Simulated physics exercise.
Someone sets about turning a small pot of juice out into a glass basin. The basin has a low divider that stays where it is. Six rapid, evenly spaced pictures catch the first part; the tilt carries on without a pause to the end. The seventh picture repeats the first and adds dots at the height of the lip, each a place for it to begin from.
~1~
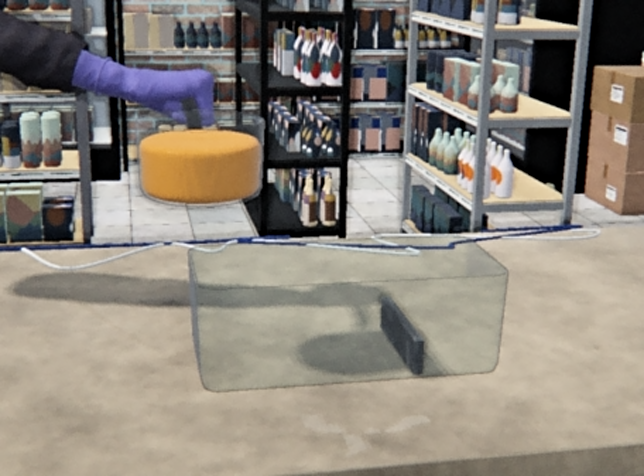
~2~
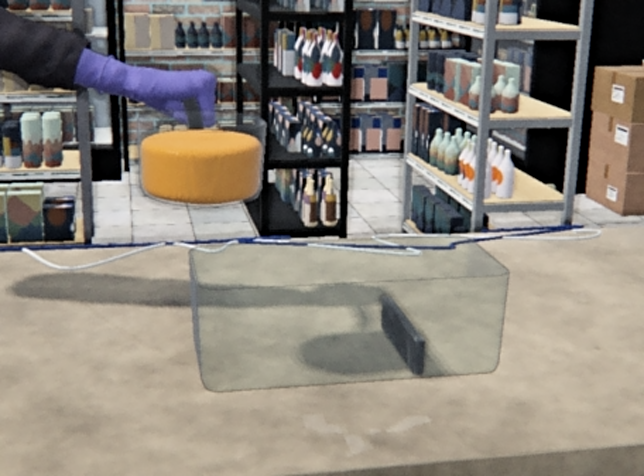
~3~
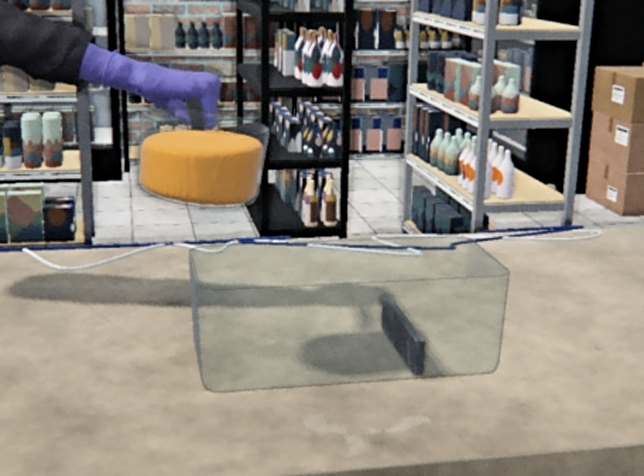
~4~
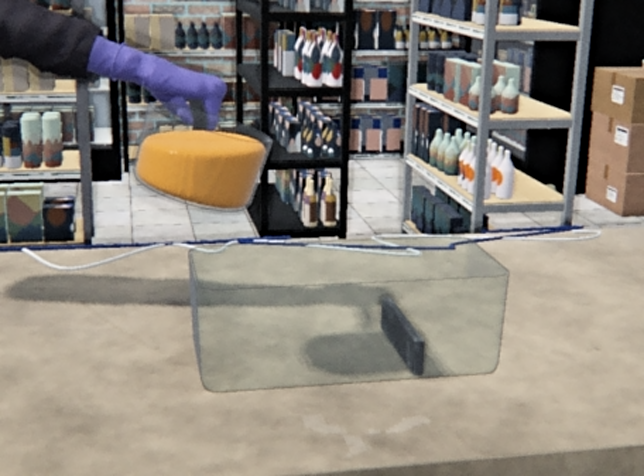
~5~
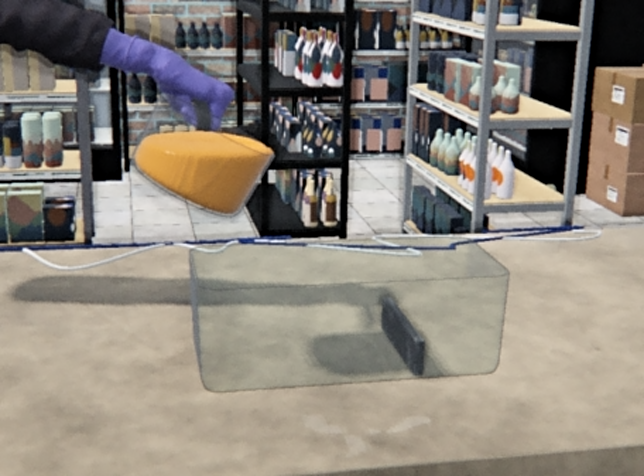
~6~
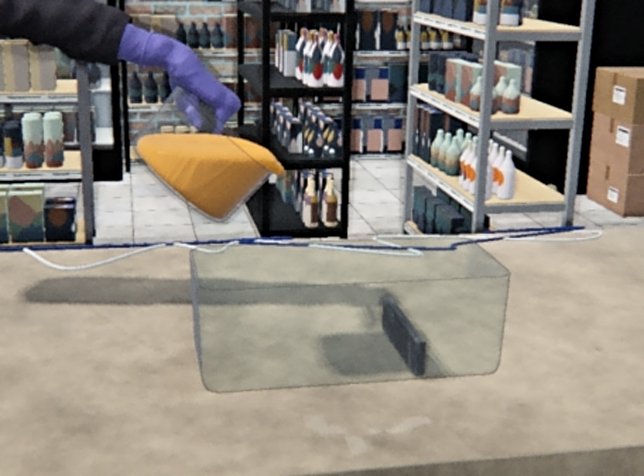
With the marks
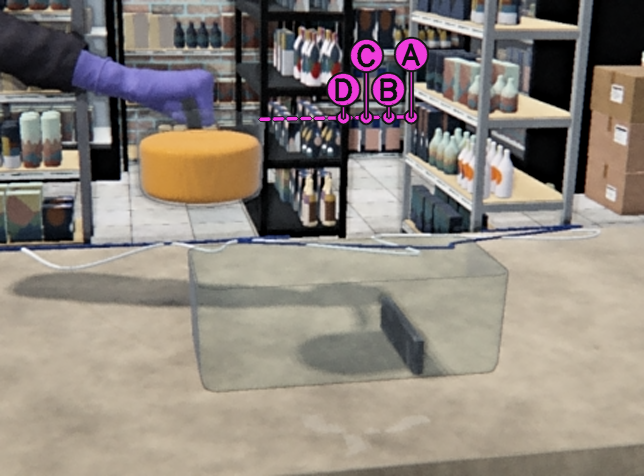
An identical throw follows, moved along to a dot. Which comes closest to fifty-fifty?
Best: C.
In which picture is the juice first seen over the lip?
In picture 6.
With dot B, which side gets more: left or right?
The right side.
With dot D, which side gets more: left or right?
The left side.
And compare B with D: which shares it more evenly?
The answer is B.
In magenta, A at (411, 116); B at (388, 117); C at (366, 117); D at (343, 117).
With A, about 28 % ends left of the wall and 71 % right of it.
With B, about 32 % ends left of the wall and 65 % right of it; 3 % is lost outside.
With C, about 56 % ends left of the wall and 42 % right of it.
With D, about 81 % ends left of the wall and 15 % right of it; 4 % is lost outside.
